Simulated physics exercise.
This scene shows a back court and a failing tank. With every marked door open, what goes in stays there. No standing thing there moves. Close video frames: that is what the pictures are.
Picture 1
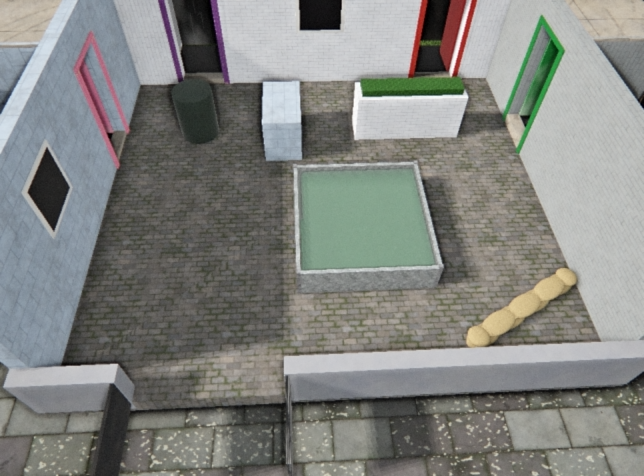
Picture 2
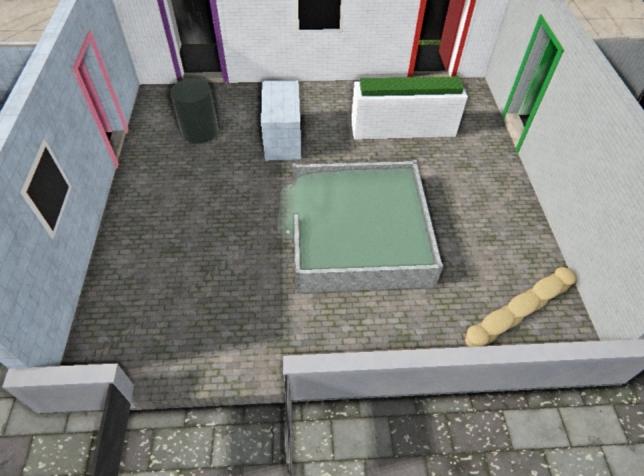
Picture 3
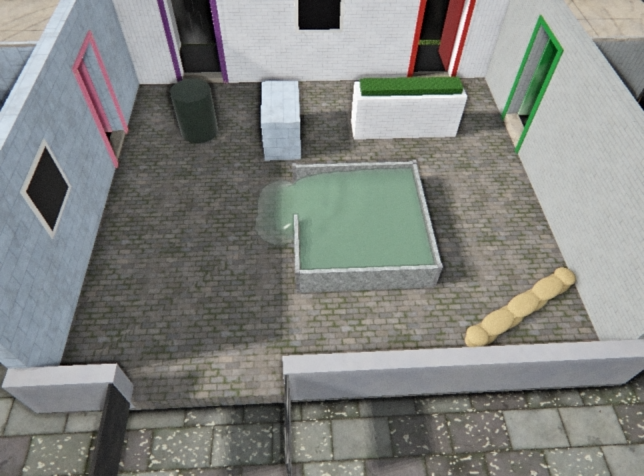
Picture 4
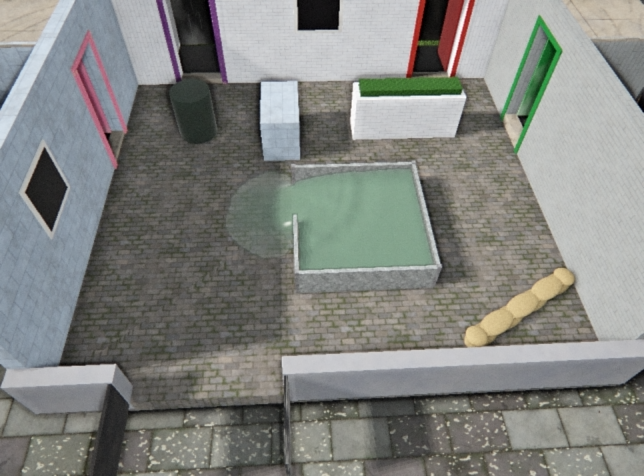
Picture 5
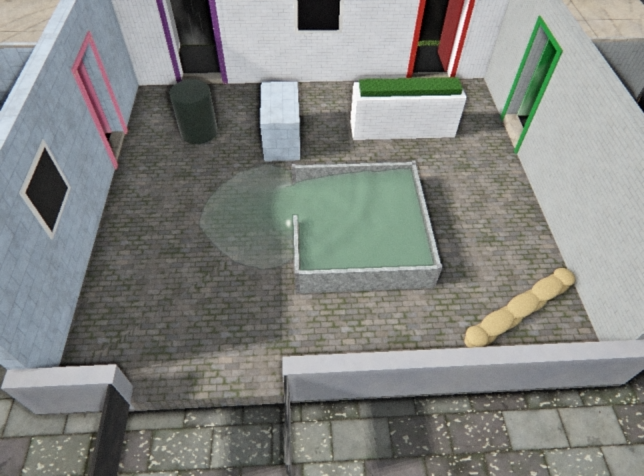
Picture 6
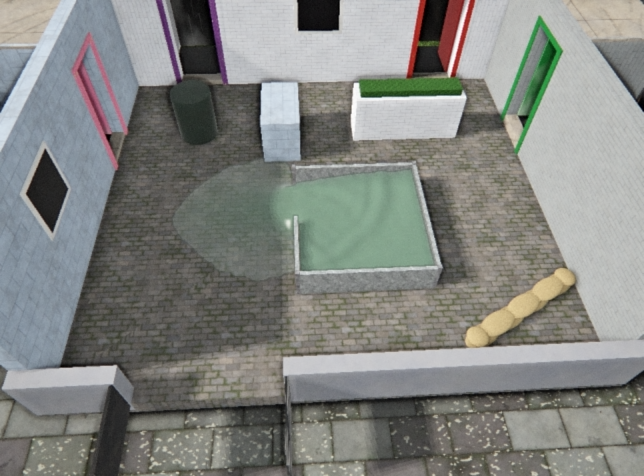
Green water sits still in a low, square, pale-walled tank in a paved courtyard, until part of the tank's left wall gives way. Water pours out through the gap and spreads leftward over the bricks in a thin, widening, rounded sheet, while ripples cross the water still inside the tank.
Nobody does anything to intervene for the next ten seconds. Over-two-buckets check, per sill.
As I see it, the green door stays at or under the cap there. The pink door tips over the cap there. The purple door stays at or under the cap there. The red door stays at or under the cap there.
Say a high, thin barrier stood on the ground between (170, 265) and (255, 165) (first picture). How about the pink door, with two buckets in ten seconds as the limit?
Here's how it goes: The pink door remains below.
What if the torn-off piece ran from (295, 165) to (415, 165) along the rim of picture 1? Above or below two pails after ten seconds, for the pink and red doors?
Taking them in turn, pink ends up below and red ends up above.
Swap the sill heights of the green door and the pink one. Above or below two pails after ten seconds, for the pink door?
I'd say pink doesn't reach the mark.
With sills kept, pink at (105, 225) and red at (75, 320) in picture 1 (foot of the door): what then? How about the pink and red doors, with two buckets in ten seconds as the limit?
My reading: The pink door exceeds the limit, the red door exceeds the limit.
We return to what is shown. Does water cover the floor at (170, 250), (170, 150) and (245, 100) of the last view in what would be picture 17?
Result, in that order: Wetted / wetted / not wetted.
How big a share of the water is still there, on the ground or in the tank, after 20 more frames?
Roughly 98 out of every hundred parts.
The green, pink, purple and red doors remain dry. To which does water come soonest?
Looks like the pink door.
A moment on, water covers 20 % of the floor; the green door not reached, the pink door not reached, the purple door not reached, the red door not reached.
Next, water covers 25 % of the floor; the green door not reached, the pink door under two buckets in, the purple door not reached, the red door not reached.
Then, water covers 35 % of the floor; the green door not reached, the pink door over two buckets in, the purple door wet at the sill, nothing in, the red door not reached.
Later, water covers 50 % of the floor; the green door not reached, the pink door over two buckets in, the purple door wet at the sill, nothing in, the red door not reached.
In the end, water covers 70 % of the floor; the green door wet at the sill, nothing in, the pink door over two buckets in, the purple door wet at the sill, nothing in, the red door wet at the sill, nothing in.
